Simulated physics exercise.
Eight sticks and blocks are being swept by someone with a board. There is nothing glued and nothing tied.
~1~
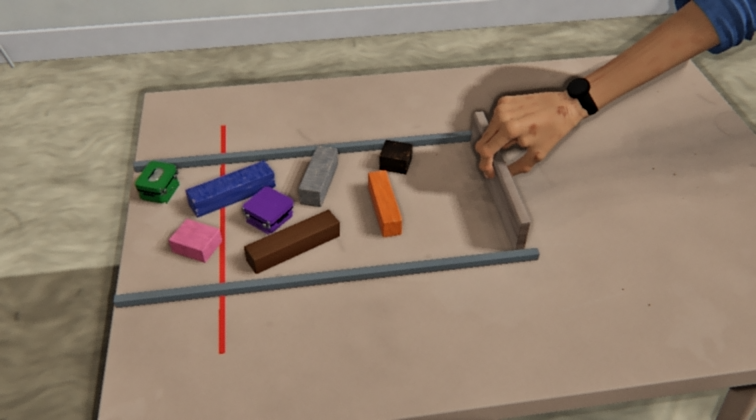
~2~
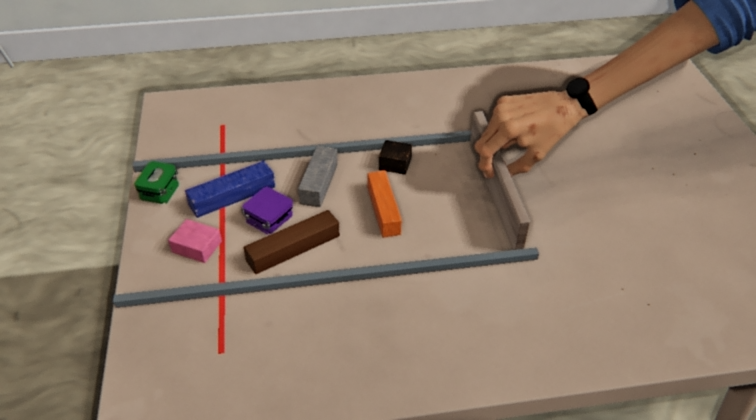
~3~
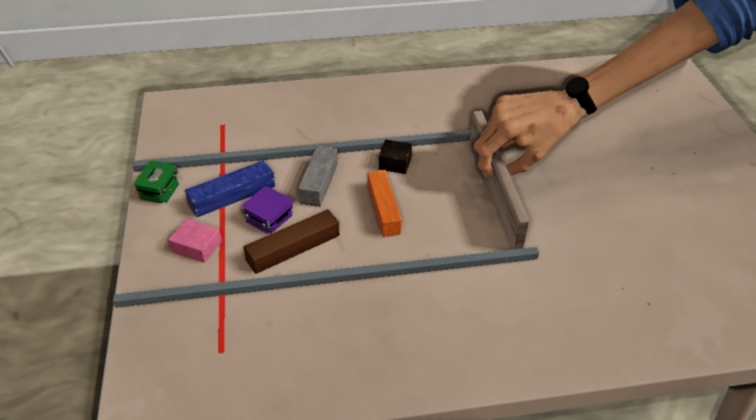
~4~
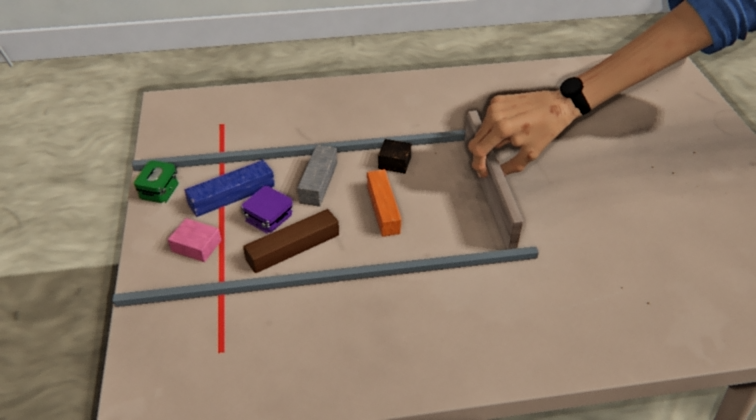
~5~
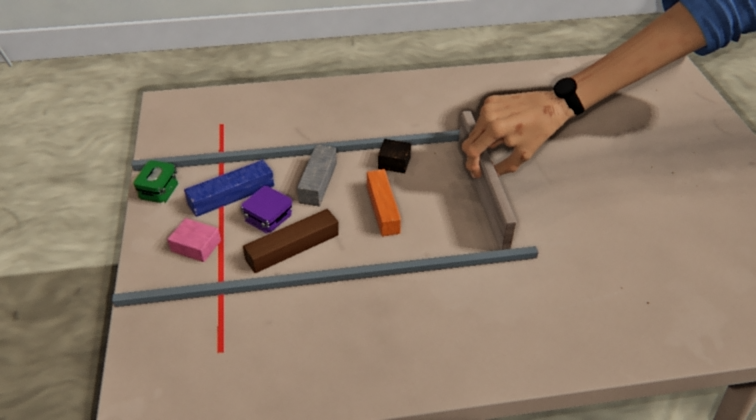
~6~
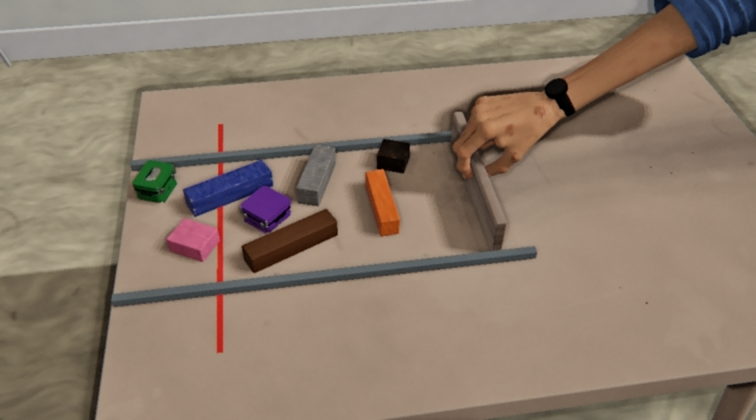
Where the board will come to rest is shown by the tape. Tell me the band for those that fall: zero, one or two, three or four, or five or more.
The count of pieces that drop is nil, then.
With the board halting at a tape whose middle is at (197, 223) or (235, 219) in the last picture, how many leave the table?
Taking the two tries in order, the numbers are 3 and 0.
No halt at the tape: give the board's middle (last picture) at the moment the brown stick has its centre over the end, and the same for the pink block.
For the brown stick at (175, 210), for the pink block at (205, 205).
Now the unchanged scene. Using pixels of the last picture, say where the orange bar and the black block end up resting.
You'll find the orange bar at roughly (209, 219) and the black block at roughly (205, 177).
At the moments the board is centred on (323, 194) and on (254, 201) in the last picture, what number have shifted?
The counts are 6 and 7.
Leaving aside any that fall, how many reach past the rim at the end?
My count gives 4.
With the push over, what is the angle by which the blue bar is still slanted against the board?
It works out to near 55°.
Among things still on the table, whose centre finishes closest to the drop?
The blue bar.
Early on, none off yet; green case at rest near (155, 183); pink block at rest near (193, 240); blue bar at rest near (229, 188).
A while later, none off yet; green case at rest near (155, 183); pink block at rest near (193, 240); blue bar moving near (225, 189).
Further along, none off yet; green case at rest near (155, 183); pink block travelled a little near (172, 240); blue bar travelled about its own width near (161, 206).
Finally, the number that fall off is zero.
